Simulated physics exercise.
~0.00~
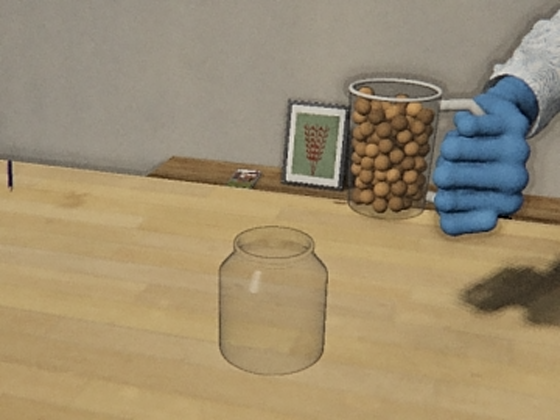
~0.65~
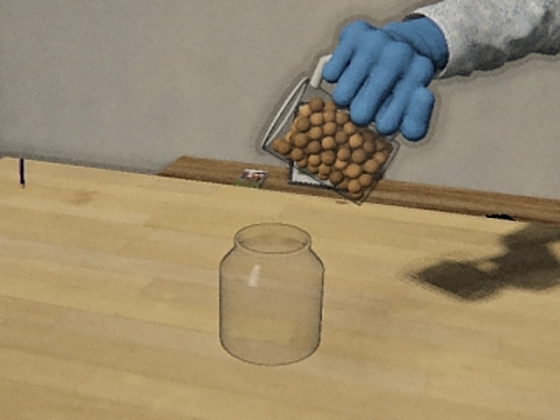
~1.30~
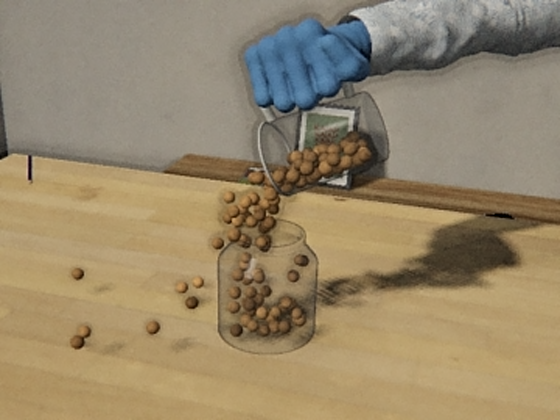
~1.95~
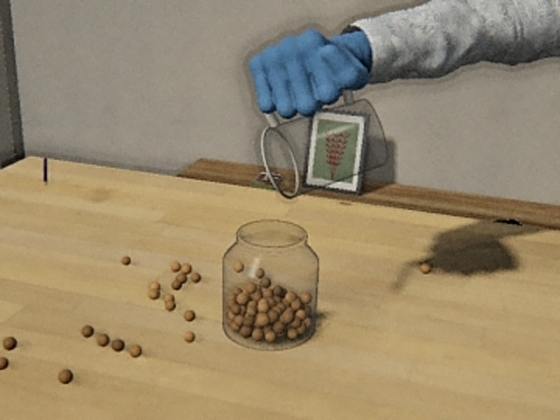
The footage shows a blue-gloved hand moving a clear handled cup of wooden beads left toward an open glass jar on a wooden table, then tipping it until the beads pour out, most landing in the jar while some scatter across the tabletop, leaving the cup empty.
